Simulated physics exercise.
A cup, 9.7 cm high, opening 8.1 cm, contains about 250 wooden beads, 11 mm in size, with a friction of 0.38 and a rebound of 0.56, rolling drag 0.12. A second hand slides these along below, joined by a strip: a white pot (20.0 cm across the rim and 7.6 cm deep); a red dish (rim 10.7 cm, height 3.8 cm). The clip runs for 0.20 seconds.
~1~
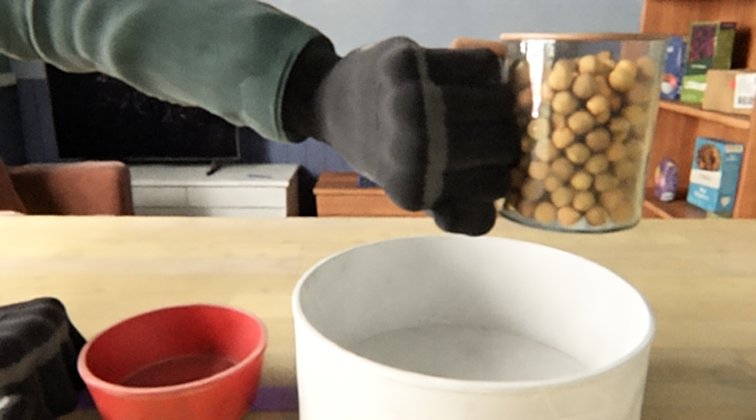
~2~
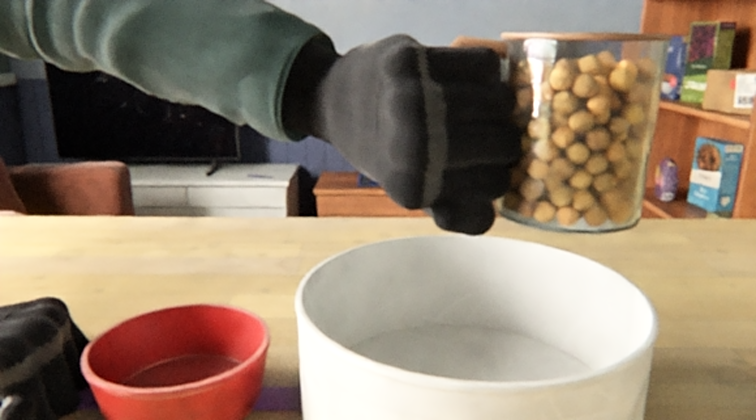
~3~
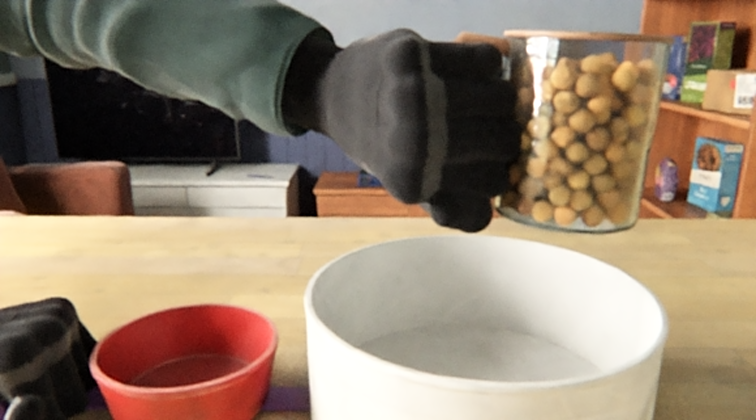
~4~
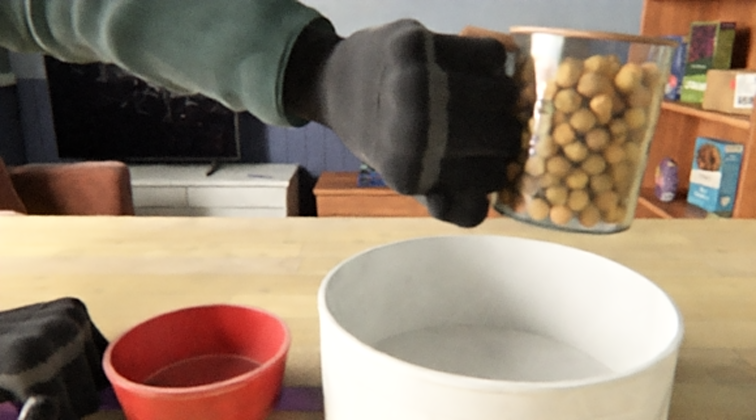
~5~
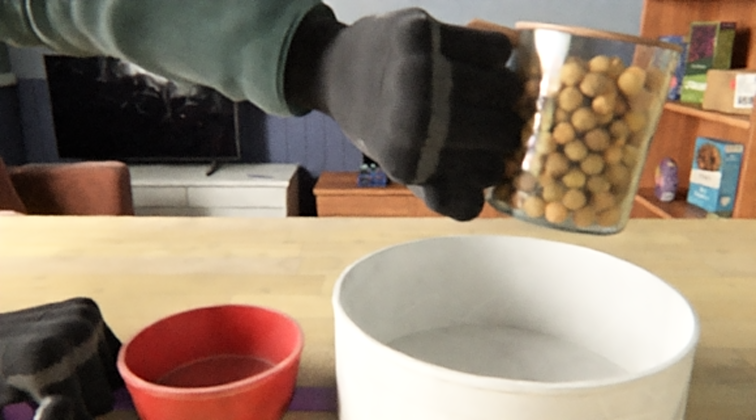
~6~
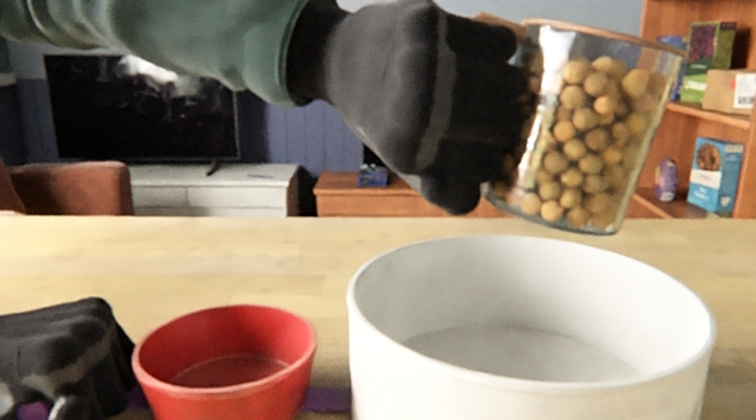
In this clip, a black-gloved hand holds a clear cup of round wooden beads above a wooden table and gradually tilts it to the right, while a white pot and a red dish below slide slowly right together.
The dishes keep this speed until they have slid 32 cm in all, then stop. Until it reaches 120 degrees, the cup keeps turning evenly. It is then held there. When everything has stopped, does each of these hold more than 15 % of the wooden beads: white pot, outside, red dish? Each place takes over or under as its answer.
White pot - under; outside everything - under; red dish - over.
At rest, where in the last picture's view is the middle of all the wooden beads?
Look near (697, 369) in the final view.
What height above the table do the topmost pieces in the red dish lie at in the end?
Roughly 5.5 cm.
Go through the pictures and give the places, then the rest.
The first picture shows cup at (579, 69); tilt 0 degrees; dishes slid 0.0 cm; lip at (659, 37); top of the load at (529, 73); white pot at (467, 289); red dish at (177, 341).
The second picture shows cup at (580, 68); tilt 1 degrees; dishes slid 0.2 cm; lip at (660, 38); top of the load at (542, 73).
The third picture shows cup at (582, 68); tilt 2 degrees; dishes slid 0.7 cm; lip at (662, 40); top of the load at (566, 71).
The fourth picture shows cup at (585, 66); tilt 5 degrees; dishes slid 1.5 cm; low side right; lip at (666, 44); top of the load at (609, 71).
The fifth picture shows cup at (590, 65); tilt 9 degrees; dishes slid 2.3 cm; low side right; lip at (670, 50); top of the load at (600, 70).
The sixth picture shows cup at (594, 64); tilt 12 degrees; dishes slid 3.2 cm; low side right; lip at (674, 56); top of the load at (577, 69); white pot at (520, 289); red dish at (228, 341).
Then, 0.54 s after the last picture, tilt 59 degrees; cup 100 %; middle of all pieces on or above the table near (565, 136).
Then, 0.98 s after the last picture, tilt 98 degrees; cup 90 %, in the air 5 %; middle of all pieces on or above the table near (576, 152).
Then, 1.39 s after the last picture, tilt 120 degrees; cup 20 %, outside 10 %, red dish 60 %, in the air 10 %; middle of all pieces on or above the table near (677, 322).
Then, 1.78 s after the last picture, tilt 120 degrees; outside 10 %, red dish 90 %; middle of all pieces on or above the table near (708, 370).
In the end, cup 0 %, outside 10 %, red dish 90 %, white pot 5 %.
